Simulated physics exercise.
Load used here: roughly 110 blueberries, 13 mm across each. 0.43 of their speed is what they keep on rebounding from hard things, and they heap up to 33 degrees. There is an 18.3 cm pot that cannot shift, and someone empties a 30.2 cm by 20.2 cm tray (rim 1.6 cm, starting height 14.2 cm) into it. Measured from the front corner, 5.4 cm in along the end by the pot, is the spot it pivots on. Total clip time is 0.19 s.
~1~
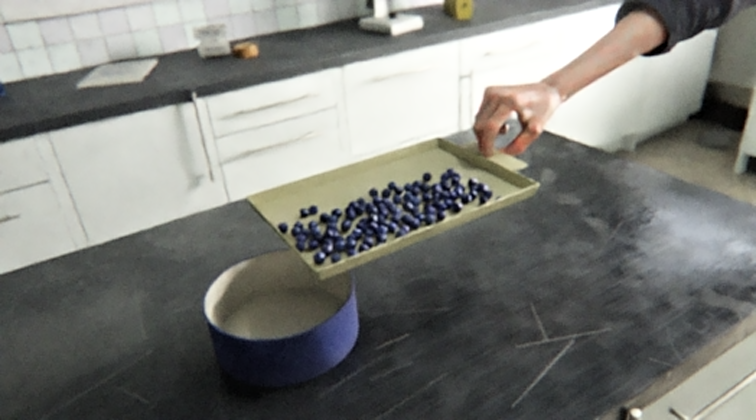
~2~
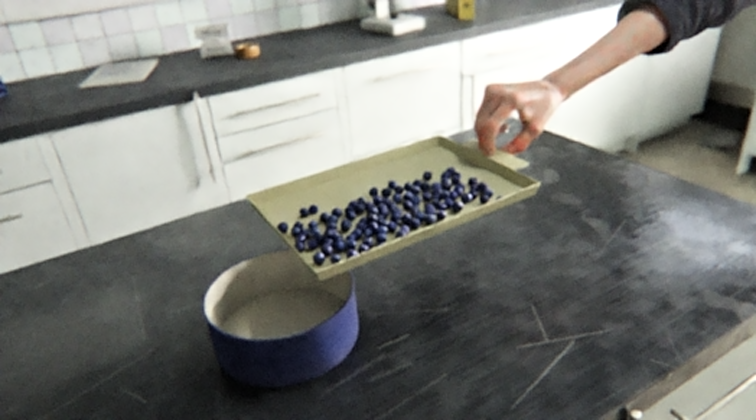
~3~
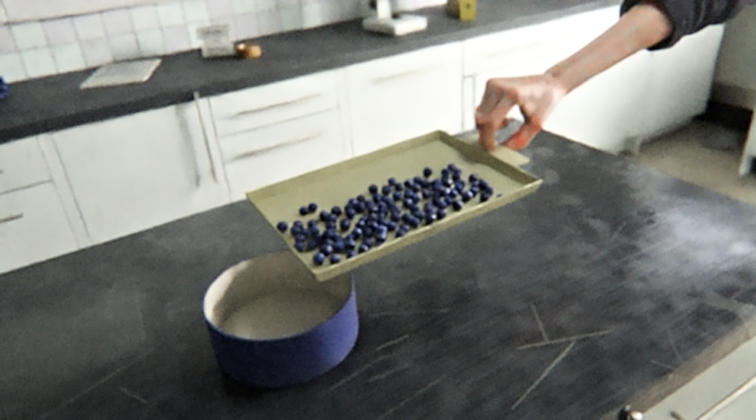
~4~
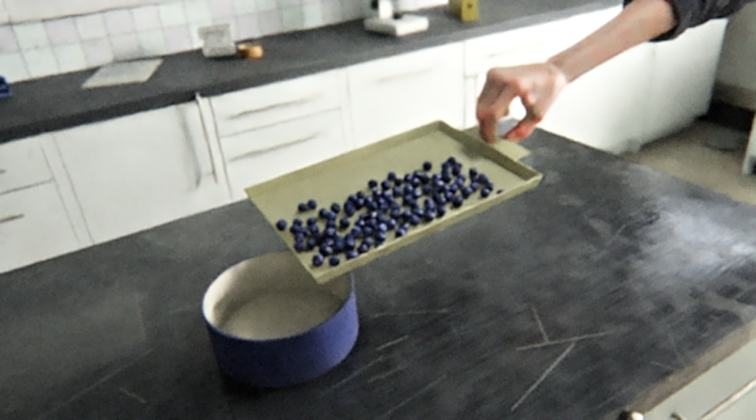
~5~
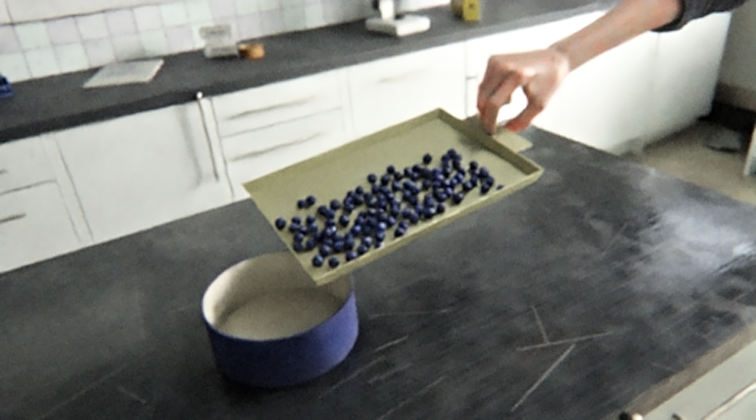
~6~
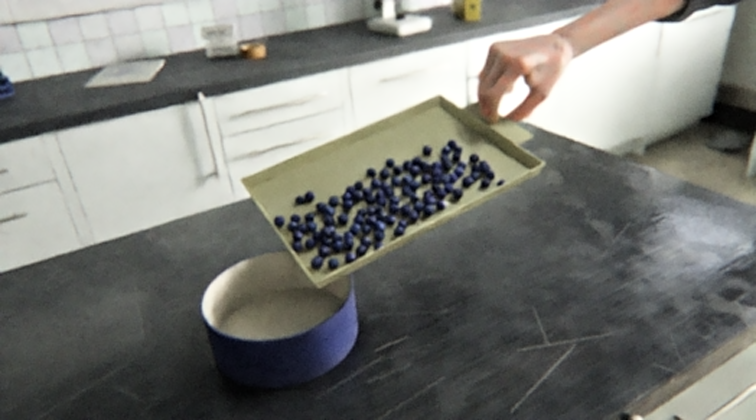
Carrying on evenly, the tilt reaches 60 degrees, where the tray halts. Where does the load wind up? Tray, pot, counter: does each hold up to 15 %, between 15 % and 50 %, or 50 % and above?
Left on the tray: 50 % and above; pot: Up to 15 %; counter: Up to 15 %.
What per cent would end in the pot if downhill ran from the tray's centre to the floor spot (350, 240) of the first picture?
Something like 0 in a hundred.
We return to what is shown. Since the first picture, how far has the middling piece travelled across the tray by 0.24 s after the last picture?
By then it sits near 3 cm from where it began.
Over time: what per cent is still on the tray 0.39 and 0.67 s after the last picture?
First 100, then 100.
Then, 0.24 s after the last picture, tilt 37 degrees; the tray holds 100 %, the pot 0 %.
Then, 0.39 s after the last picture, tilt 53 degrees; the tray holds 100 %, the pot 0 %.
Then, 0.67 s after the last picture, tilt 60 degrees; the tray holds 100 %, the pot 0 %.
In the end, tray 100 %, pot 0 %, counter 0 %.
